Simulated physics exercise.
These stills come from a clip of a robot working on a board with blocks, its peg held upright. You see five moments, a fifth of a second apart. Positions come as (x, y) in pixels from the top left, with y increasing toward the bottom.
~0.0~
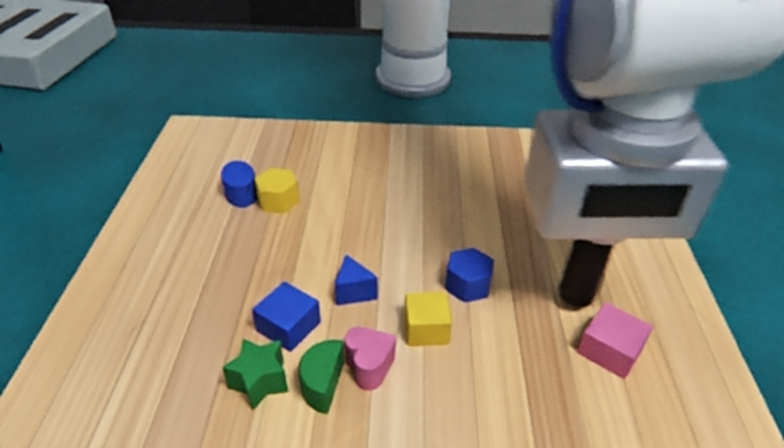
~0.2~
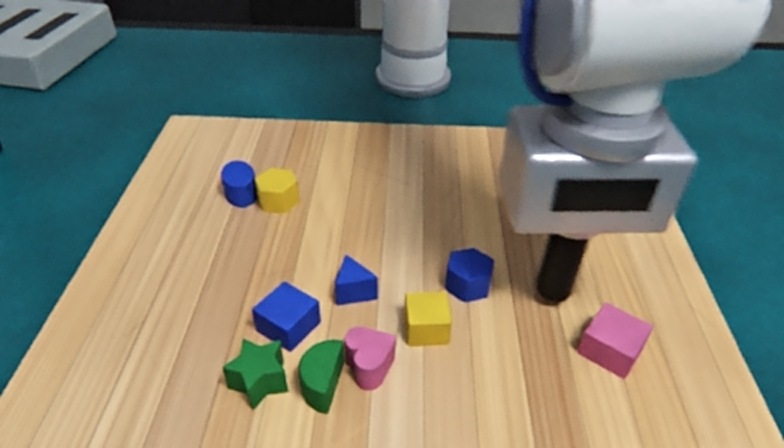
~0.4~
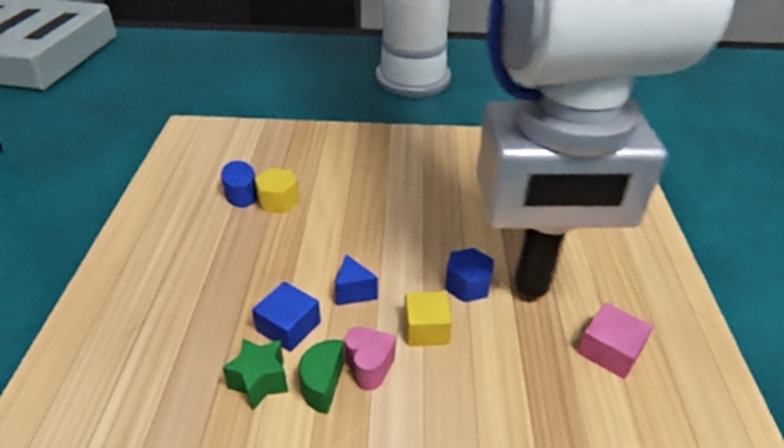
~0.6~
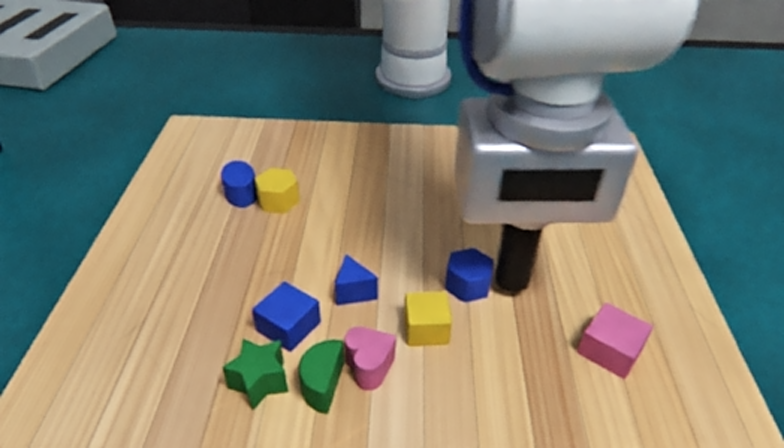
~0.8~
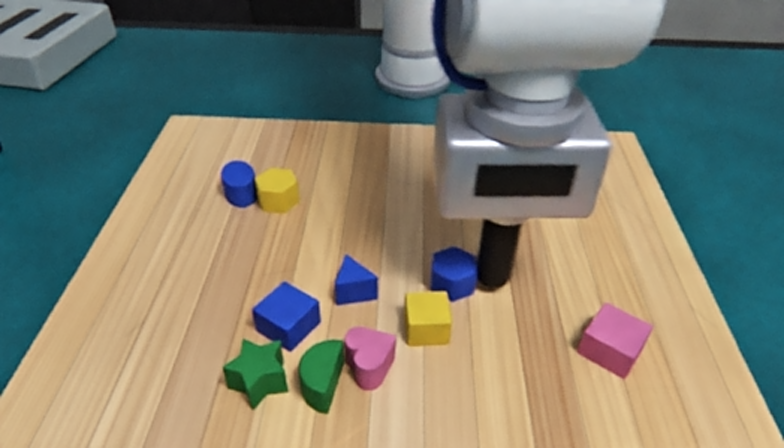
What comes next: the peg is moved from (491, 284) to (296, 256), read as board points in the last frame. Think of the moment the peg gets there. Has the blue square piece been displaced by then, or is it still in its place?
The block you're asking about gets moved.
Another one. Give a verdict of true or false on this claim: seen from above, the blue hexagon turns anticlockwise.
My answer: True.
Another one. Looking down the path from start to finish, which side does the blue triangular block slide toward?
Left.
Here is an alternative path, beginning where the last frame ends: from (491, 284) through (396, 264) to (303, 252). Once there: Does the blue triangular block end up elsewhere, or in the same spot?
By the last moment of the path, the blue triangular block has shifted.
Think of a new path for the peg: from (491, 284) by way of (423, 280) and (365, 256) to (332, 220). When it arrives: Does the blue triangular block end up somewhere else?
Final answer: Yes.
On the path given first. One third of the way, peg (423, 266); blue hexagon (386, 262), turned 40° anticlockwise.
Two thirds of the way, peg (358, 257); blue square piece (275, 313), turned 15° clockwise; blue triangular block (309, 288), turned 30° anticlockwise; blue hexagon (328, 264), turned 80° anticlockwise.
At the end, peg (295, 248); blue square piece (274, 313), turned 15° clockwise; blue triangular block (306, 293), turned 50° anticlockwise; yellow square piece still; blue hexagon (302, 265), turned 135° anticlockwise.
